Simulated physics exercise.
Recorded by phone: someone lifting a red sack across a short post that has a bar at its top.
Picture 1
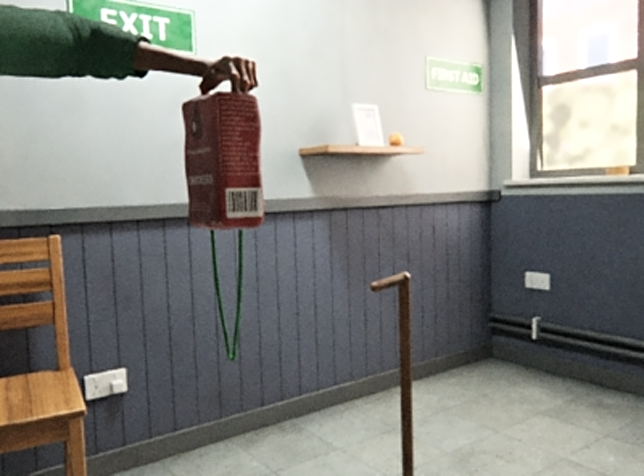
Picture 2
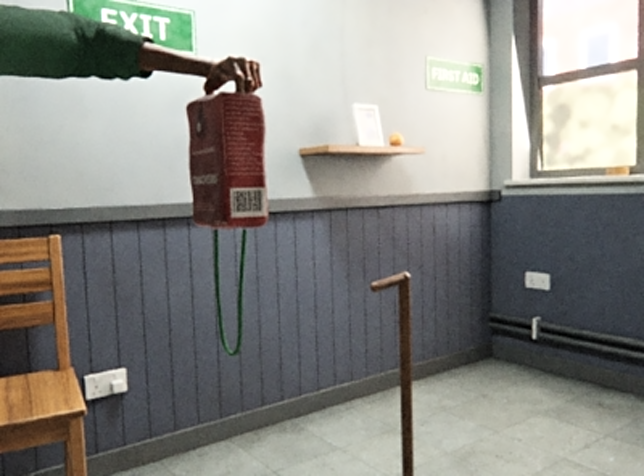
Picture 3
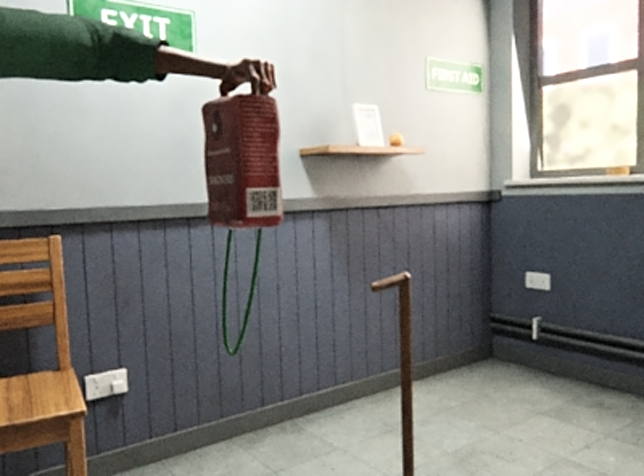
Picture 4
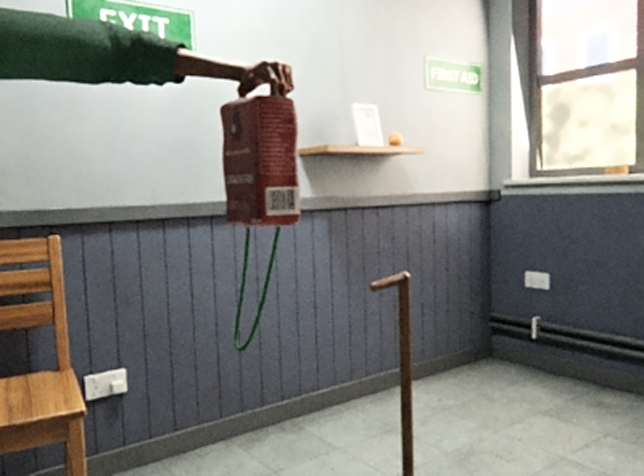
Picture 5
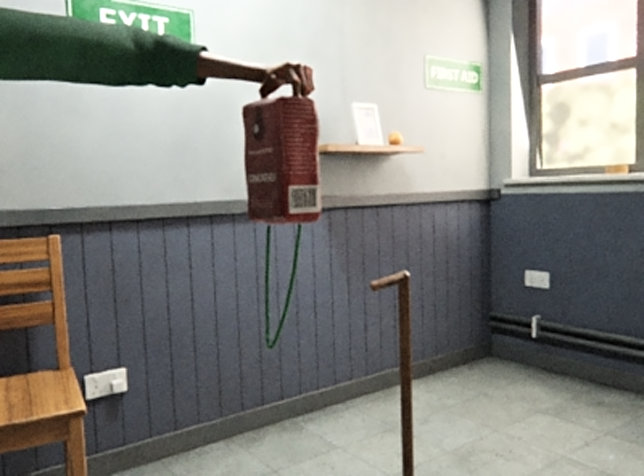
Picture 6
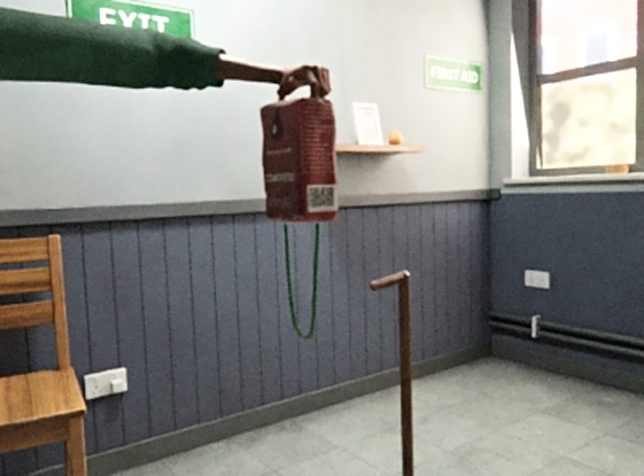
A red sack with a green loop dangling beneath it was carried steadily to the right by a green-sleeved arm, drawing closer to a short brown post with a bar at its top.
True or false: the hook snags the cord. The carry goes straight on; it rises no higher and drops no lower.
True.
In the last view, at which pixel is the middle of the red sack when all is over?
It stops near (452, 161) in the last view.
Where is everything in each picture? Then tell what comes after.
The first picture shows red sack (223, 162); hook tip (375, 287).
The second picture shows red sack (227, 162); bottom of the loop (232, 354).
The third picture shows red sack (242, 162).
The fourth picture shows red sack (260, 162); bottom of the loop (240, 350).
The fifth picture shows red sack (281, 161).
The sixth picture shows red sack (299, 161); bottom of the loop (306, 338); hook tip (375, 286); hook points towards it, loop hangs below the hook.
Then, 0.22 s past the final frame, sack nearing the post near (329, 161).
Then, 0.72 s past the final frame, sack over the post near (390, 161).
Then, 1.14 s past the final frame, sack past the post near (435, 161).
When it is over, sack past the post near (452, 161); loop tight round the post, hand stopped. The red sack is jerked back by its loop.
